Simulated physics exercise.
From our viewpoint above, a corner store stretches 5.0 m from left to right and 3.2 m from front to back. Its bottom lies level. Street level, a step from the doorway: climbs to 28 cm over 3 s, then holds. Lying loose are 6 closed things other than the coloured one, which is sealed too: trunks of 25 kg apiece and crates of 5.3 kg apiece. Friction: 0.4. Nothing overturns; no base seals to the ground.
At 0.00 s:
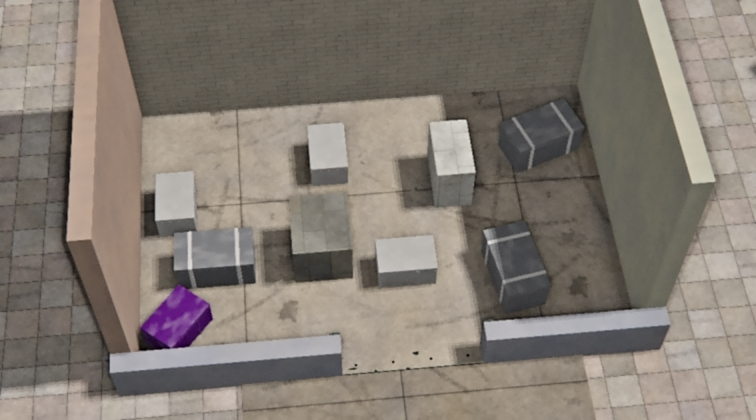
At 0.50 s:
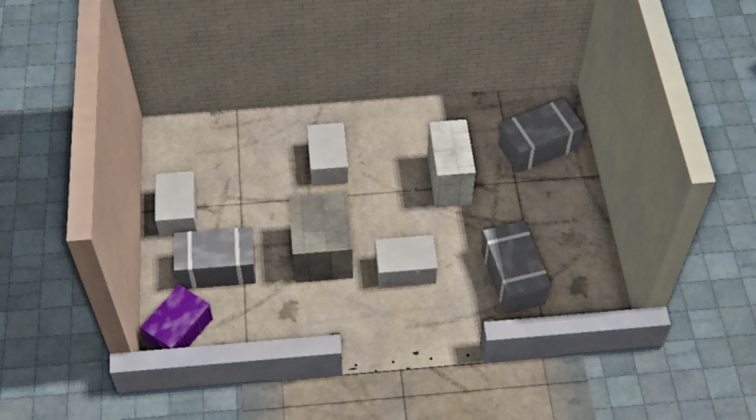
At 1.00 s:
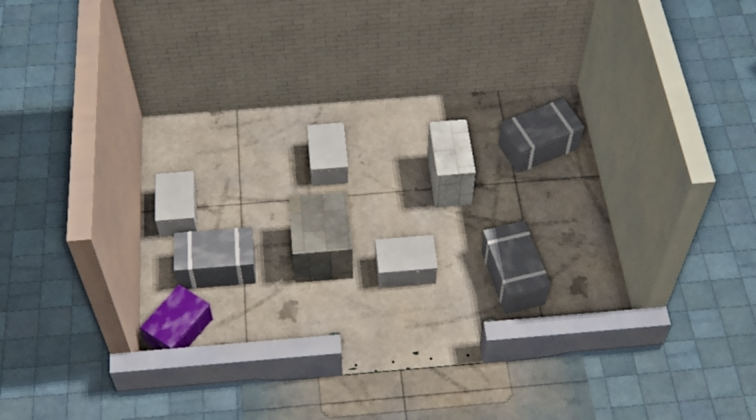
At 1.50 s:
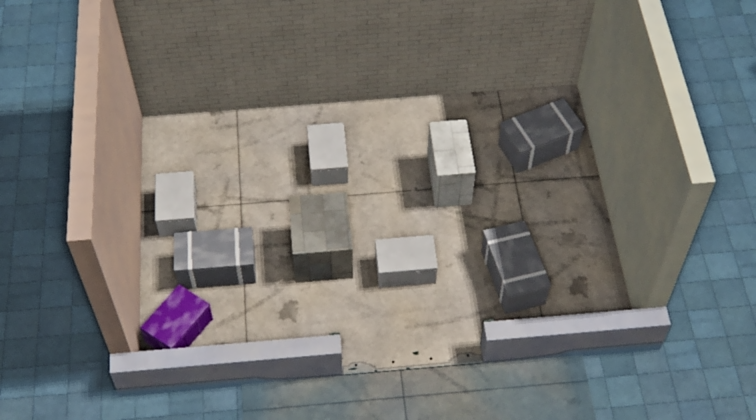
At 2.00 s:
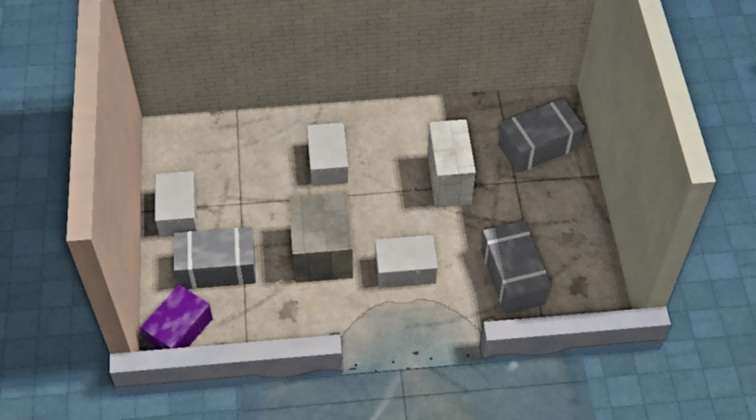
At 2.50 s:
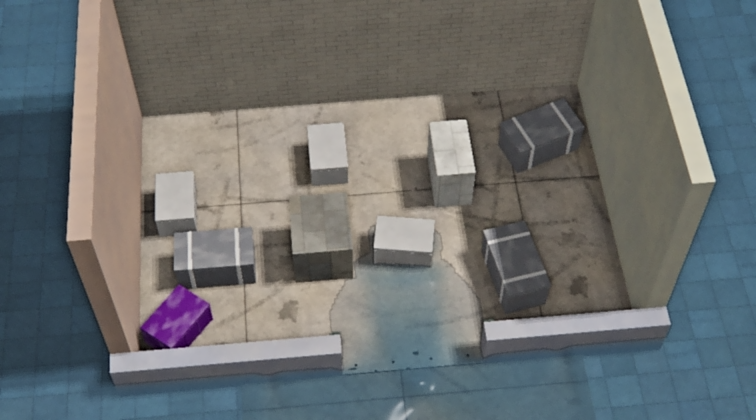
In the video, water spreads over the paving around a walled room of scattered boxes, then flows in through the front doorway and nudges the nearest pale box slightly backward, while the purple crate at left stays still.
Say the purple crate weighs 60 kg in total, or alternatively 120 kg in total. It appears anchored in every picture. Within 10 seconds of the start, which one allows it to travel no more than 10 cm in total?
The one that works is the first, 60 kg.
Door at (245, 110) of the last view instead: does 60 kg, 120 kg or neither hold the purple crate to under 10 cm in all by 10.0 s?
In that setup just the second mass works.
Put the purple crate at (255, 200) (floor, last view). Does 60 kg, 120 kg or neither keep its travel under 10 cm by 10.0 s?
So both weights work.
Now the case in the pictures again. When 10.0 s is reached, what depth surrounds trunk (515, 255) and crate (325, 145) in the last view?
Close to 9 and 16 centimetres.
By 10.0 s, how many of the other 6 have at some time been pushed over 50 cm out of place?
Total: 3.
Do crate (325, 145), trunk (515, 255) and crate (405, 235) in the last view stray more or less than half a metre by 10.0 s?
The three come out further, not as far, further, in that order.
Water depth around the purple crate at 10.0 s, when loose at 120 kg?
20 cm, roughly.
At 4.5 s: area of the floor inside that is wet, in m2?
Wet: Near 10.0 m2.
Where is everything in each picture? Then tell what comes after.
The first picture shows the purple crate at (175, 316) rests on the ground; 0.0 m2 under water; 0 of 7 have shifted.
The second picture shows the purple crate at (175, 316), on the bottom; 0.0 m2 under water; 0 of 7 have shifted.
The third picture shows the purple crate at (175, 316) rests on the ground; 0.0 m2 under water; 0 of 7 have shifted.
The fourth picture shows the purple crate at (175, 316), on the bottom; water covers 0.0 m2; 0 of 7 have shifted.
The fifth picture shows the purple crate at (175, 316), on the bottom; water covers 0.6 m2; 0 of 7 have shifted.
The sixth picture shows the purple crate at (175, 316) rests on the ground; 1.4 m2 under water; 1 of 7 have shifted.
After 3.5 s the purple crate would be 0 cm from its start with 60 kg and 0 cm from its start with 120 kg; 0 cm of water round it then.
After 4.5 s the purple crate would be 0 cm from its start with 60 kg and 0 cm from its start with 120 kg; 5 cm of water round it then.
After 7.0 s the purple crate would be 0 cm from its start with 60 kg and 0 cm from its start with 120 kg; 11 cm of water round it then.
After 10.0 s the purple crate would be 1 cm from its start with 60 kg and 0 cm from its start with 120 kg; 20 cm of water round it then.
